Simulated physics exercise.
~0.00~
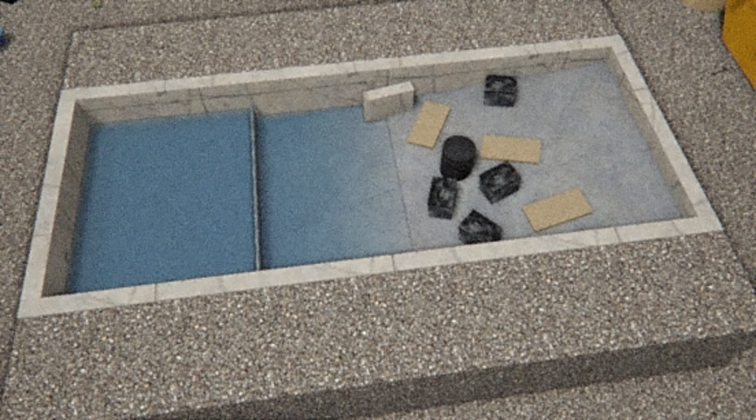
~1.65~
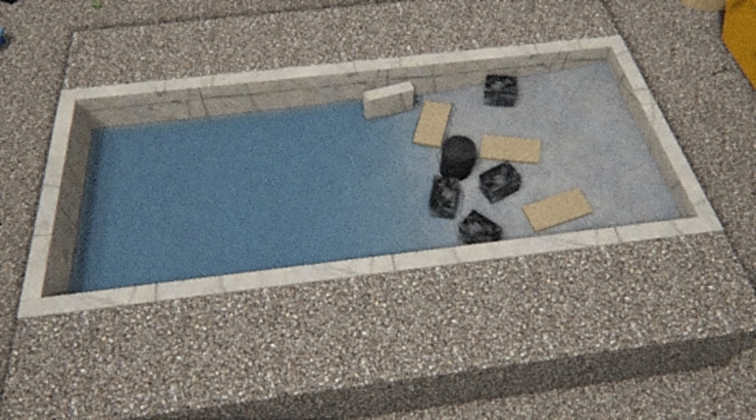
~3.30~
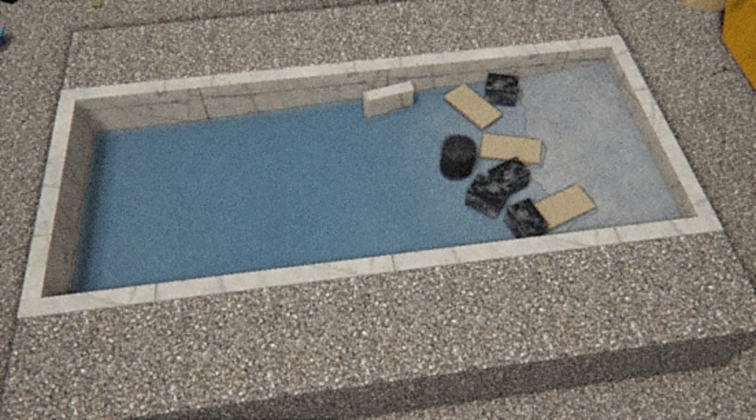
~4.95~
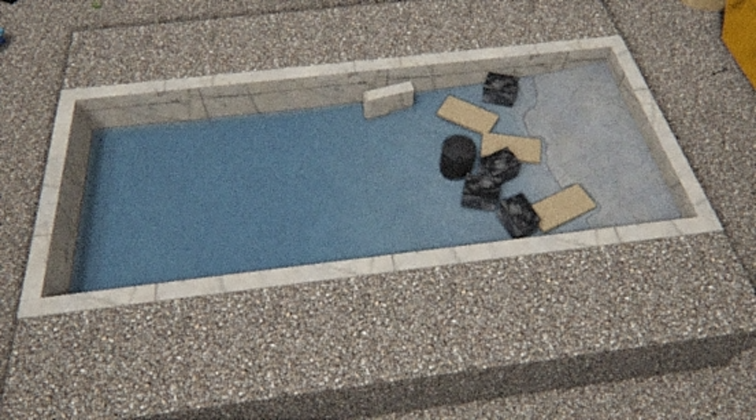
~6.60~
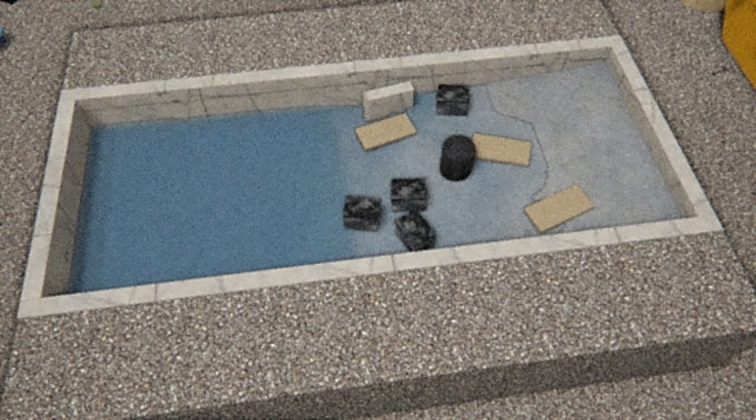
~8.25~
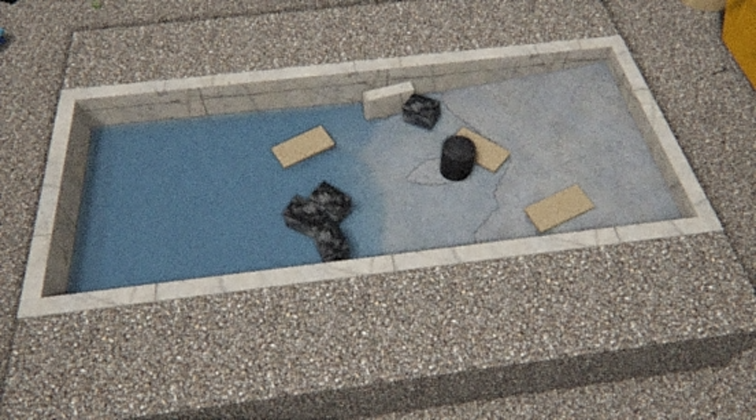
Blue water held behind a thin barrier surged right across a pale basin once the barrier was gone, nudging black crates and tan planks, then drew back left, carrying several with it and leaving a dark barrel standing near a few planks.
